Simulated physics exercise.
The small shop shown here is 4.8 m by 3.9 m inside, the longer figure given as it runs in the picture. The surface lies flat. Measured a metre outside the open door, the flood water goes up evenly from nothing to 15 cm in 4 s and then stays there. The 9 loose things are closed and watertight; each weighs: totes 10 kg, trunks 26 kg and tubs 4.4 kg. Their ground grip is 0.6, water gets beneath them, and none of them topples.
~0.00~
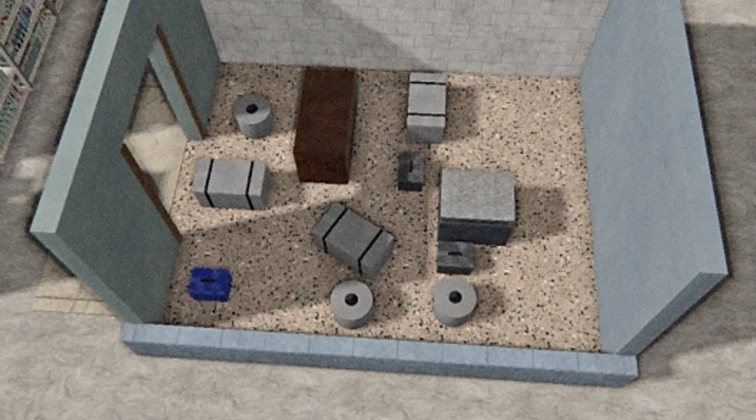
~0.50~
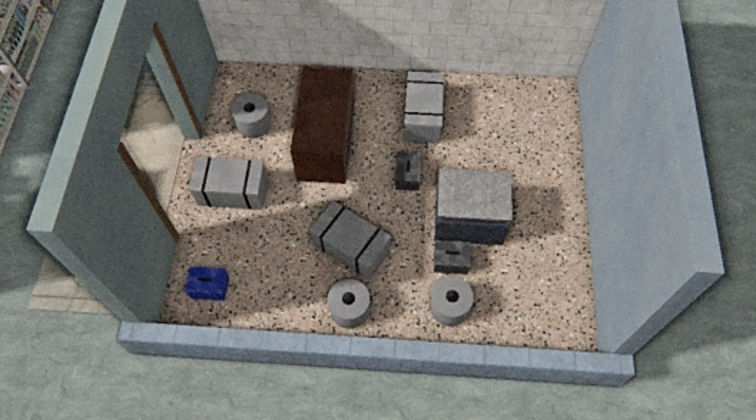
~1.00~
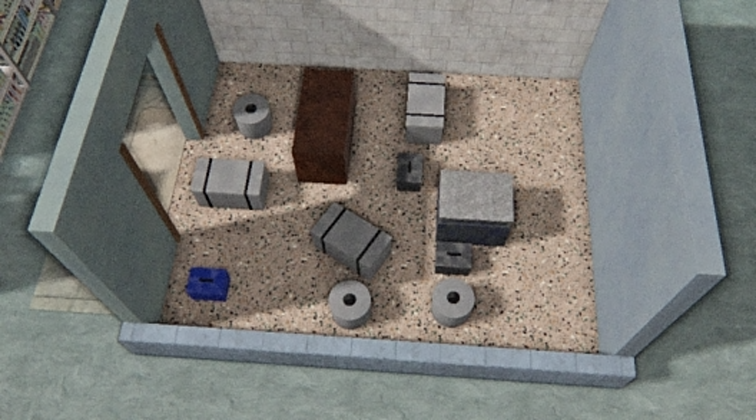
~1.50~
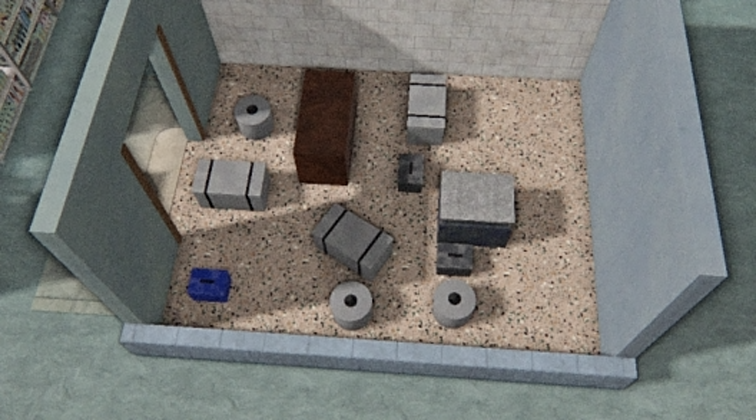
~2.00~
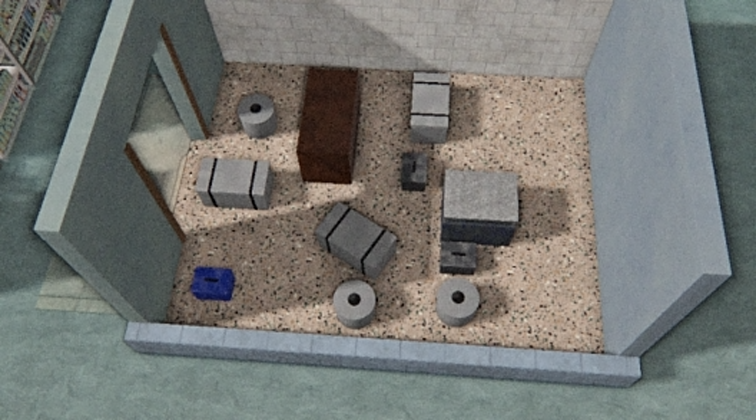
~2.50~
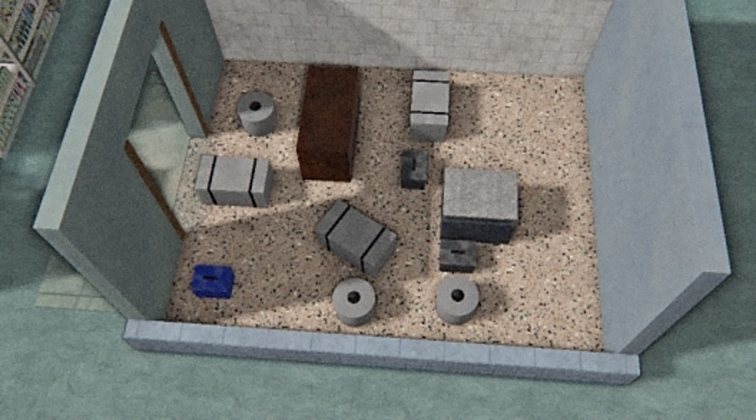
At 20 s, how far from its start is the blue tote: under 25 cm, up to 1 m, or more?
Expect it to stay near its original place.
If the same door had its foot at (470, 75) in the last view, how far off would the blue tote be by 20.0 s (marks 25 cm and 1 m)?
As for the blue tote, it winds up a long way off.
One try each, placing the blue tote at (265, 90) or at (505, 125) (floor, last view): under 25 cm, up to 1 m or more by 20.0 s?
From the first spot it would drift a bit, and from the second it would drift a bit.
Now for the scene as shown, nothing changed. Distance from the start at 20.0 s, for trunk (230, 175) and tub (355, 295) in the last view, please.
400 cm and 350 cm respectively.
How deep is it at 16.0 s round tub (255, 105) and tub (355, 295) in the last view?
Depth approx. 8 cm / 8 cm.
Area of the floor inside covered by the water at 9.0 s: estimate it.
Roughly 13 m2 of it is wet.
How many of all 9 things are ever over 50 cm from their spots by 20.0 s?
That comes to 7.
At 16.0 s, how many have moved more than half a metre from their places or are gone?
Result: 6.
After 4.0 s the blue tote is near (211, 278), 0.0 m from its start, aground; 0 afloat.
After 9.0 s the blue tote is near (211, 278), 0.0 m from its start, aground; 2 afloat.
After 16.0 s the blue tote is near (211, 279), 0.0 m from its start, aground; 6 afloat.
After 20.0 s the blue tote is near (215, 273), 0.1 m from its start, aground; 8 afloat.
